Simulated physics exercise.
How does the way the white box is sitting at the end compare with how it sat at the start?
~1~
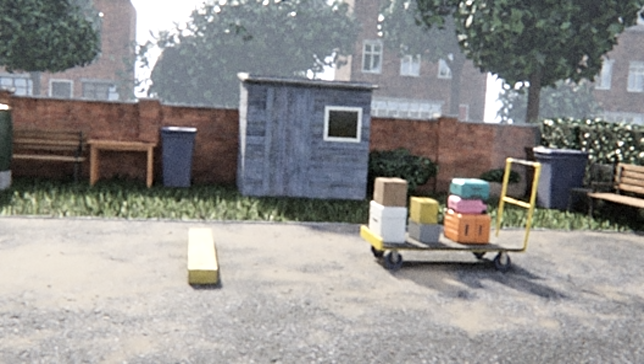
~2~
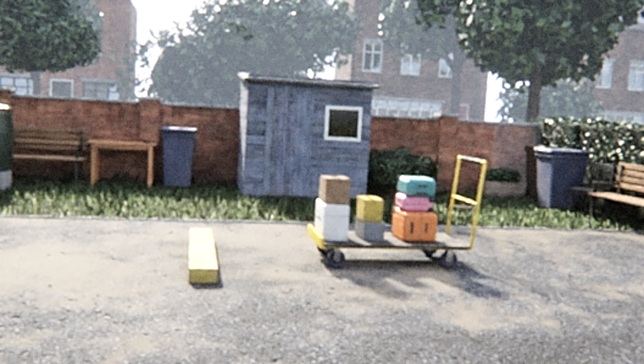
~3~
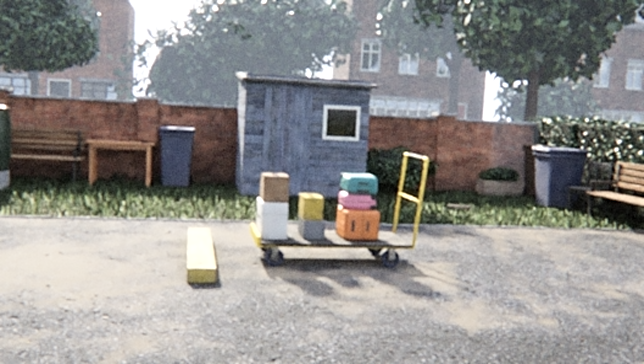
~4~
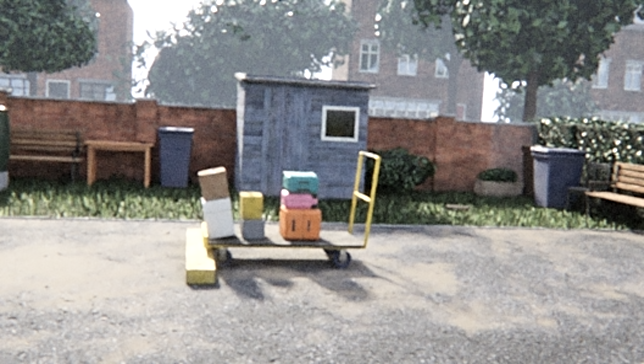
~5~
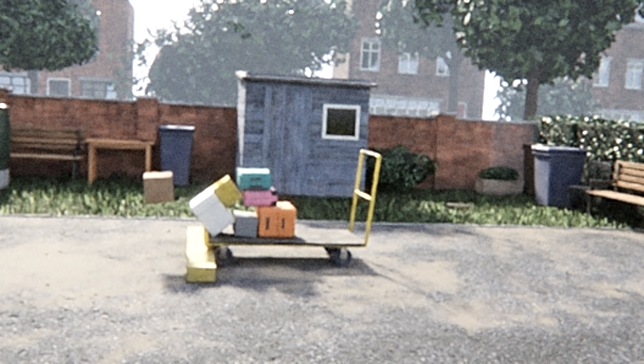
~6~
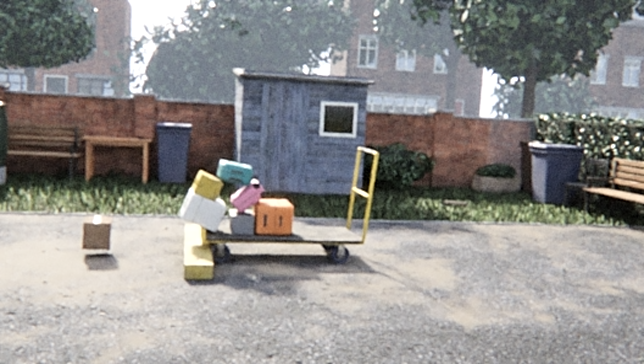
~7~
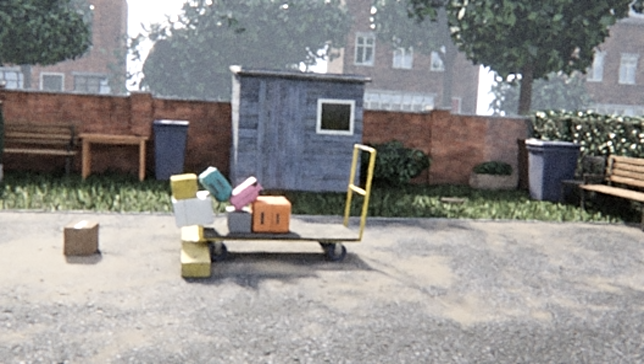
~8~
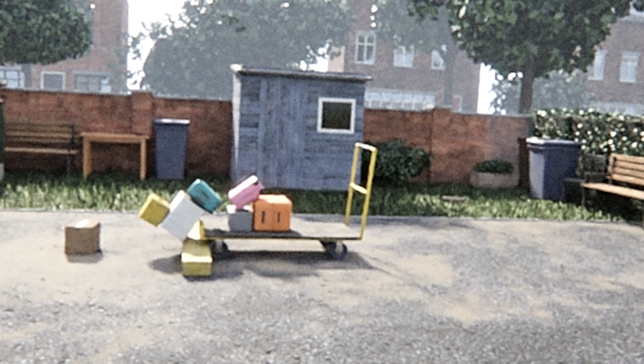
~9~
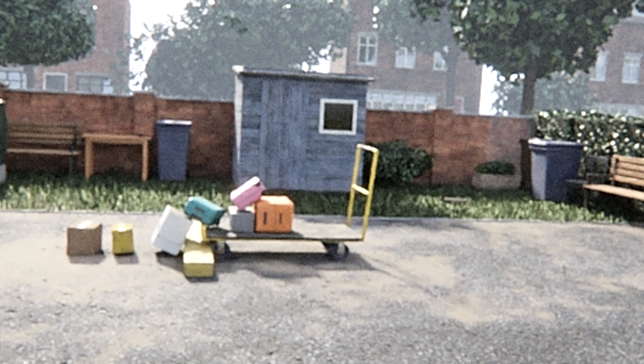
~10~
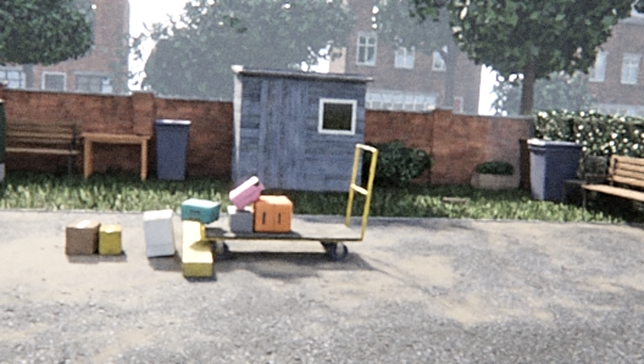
At the start the white box sits upright on the trolley. By the end it has tumbled over the front and rests upside down on the ground.
A loaded trolley rolls left, hits a yellow block and spills four items over its front.
